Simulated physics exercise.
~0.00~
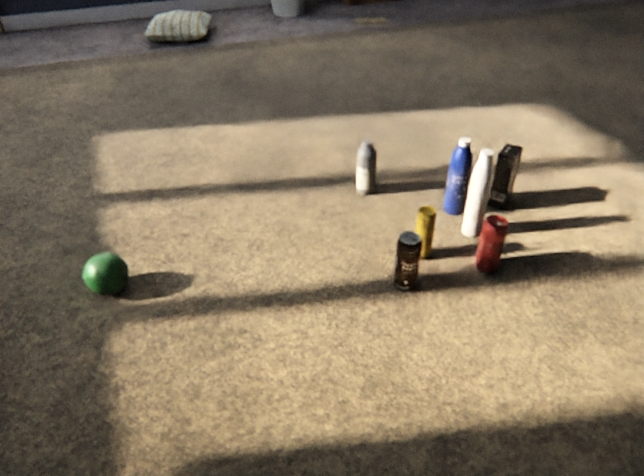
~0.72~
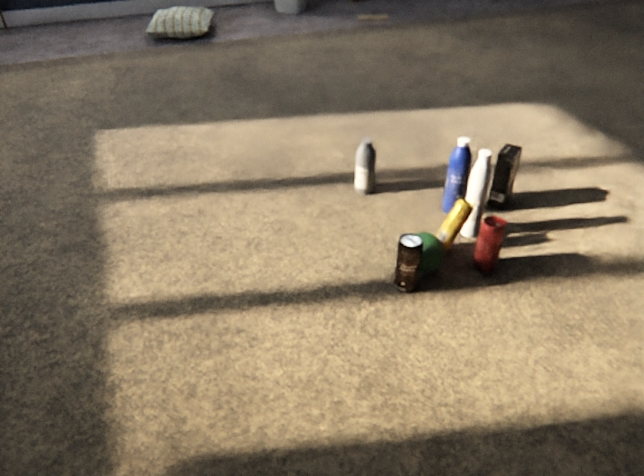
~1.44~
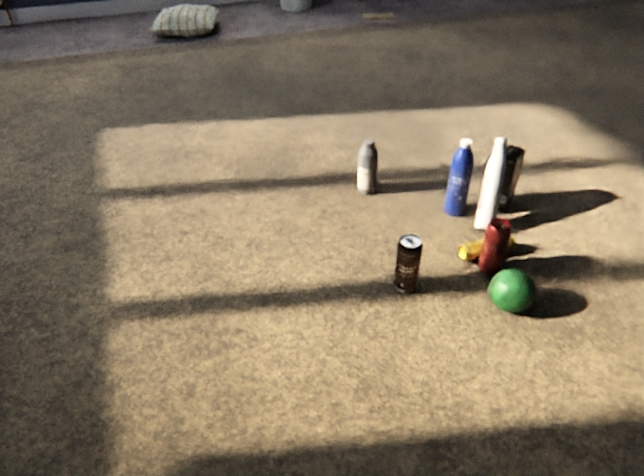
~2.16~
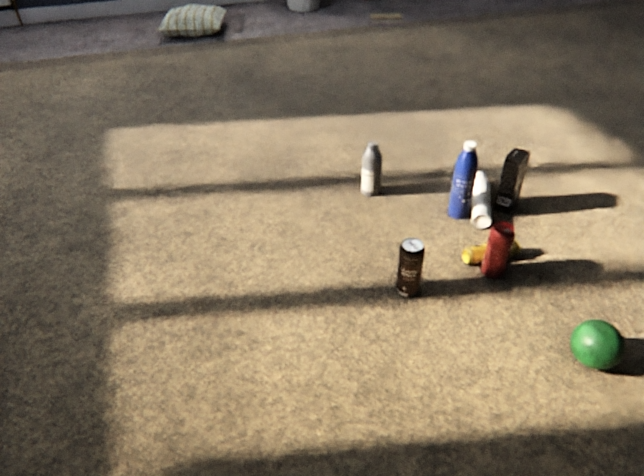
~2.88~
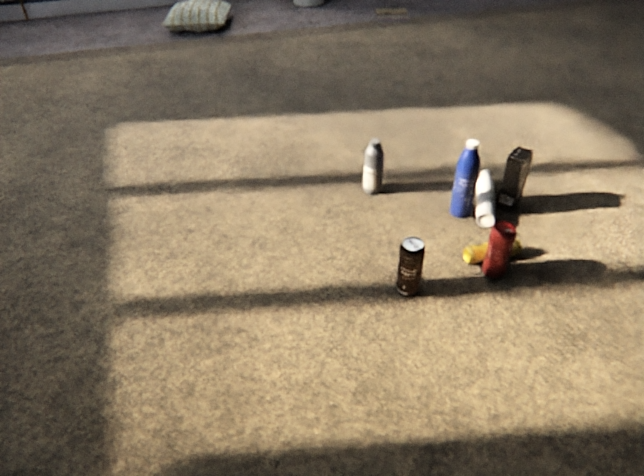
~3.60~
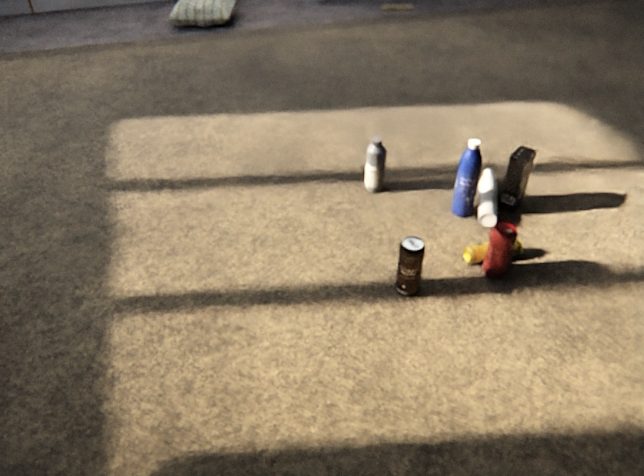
On a sunlit carpet, a green ball rolls right, toppling the yellow can and white bottle.
